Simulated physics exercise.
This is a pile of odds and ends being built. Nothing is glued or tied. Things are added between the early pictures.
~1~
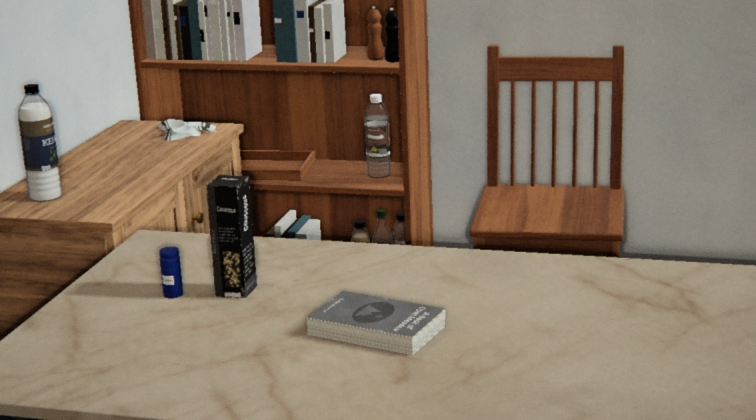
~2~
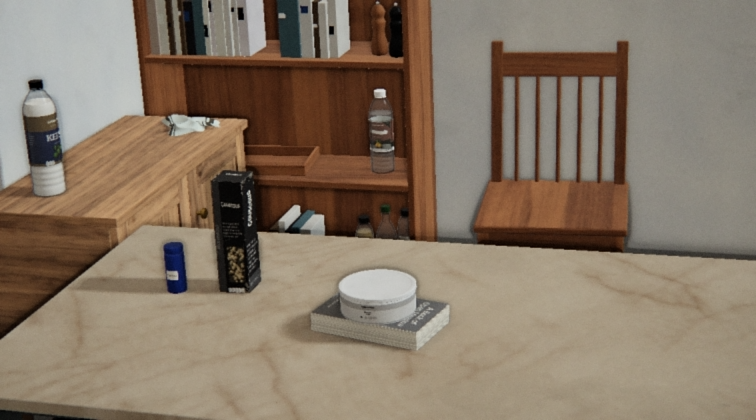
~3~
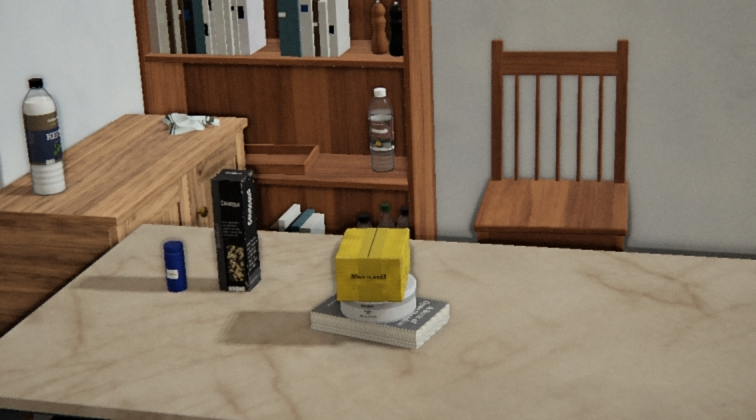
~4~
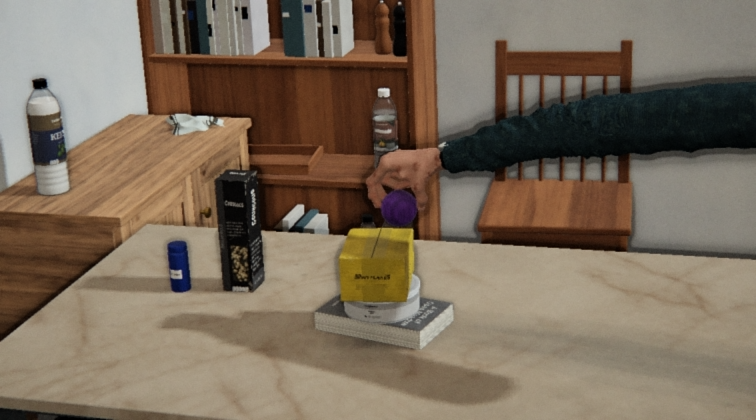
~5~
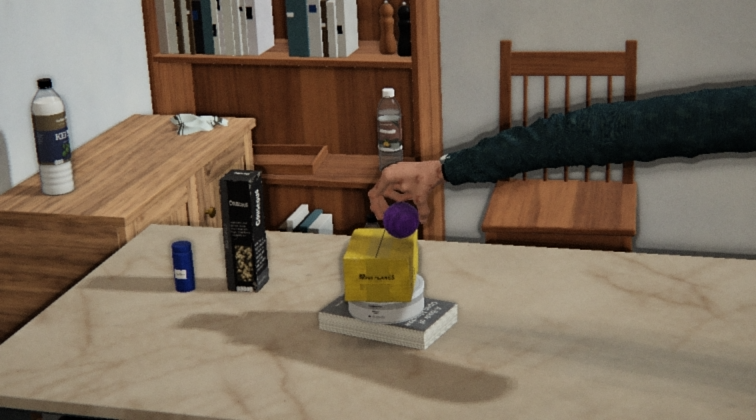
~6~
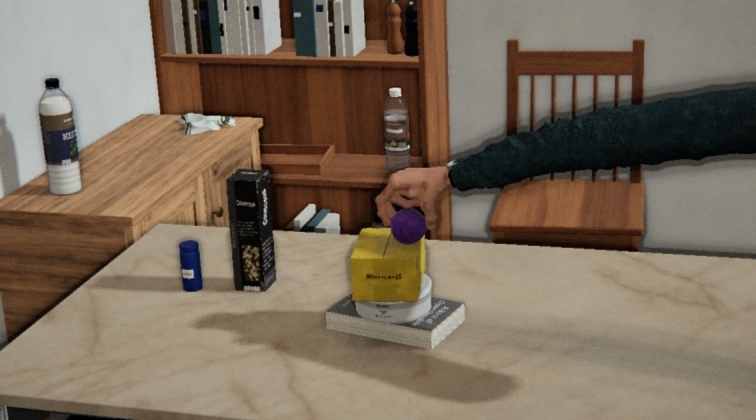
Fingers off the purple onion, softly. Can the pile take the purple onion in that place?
In the end the pile holds.
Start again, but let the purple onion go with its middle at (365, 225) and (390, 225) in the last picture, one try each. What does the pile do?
First, it holds; second, it stays up.
Then, 0.20 s on from there, no change.
Then, 0.40 s on from there, purple onion resting near (409, 226).
In the end, all 6 unmoved. At the end, from the last picture's camera, purple onion near (409, 226). The pile keeps its balance.
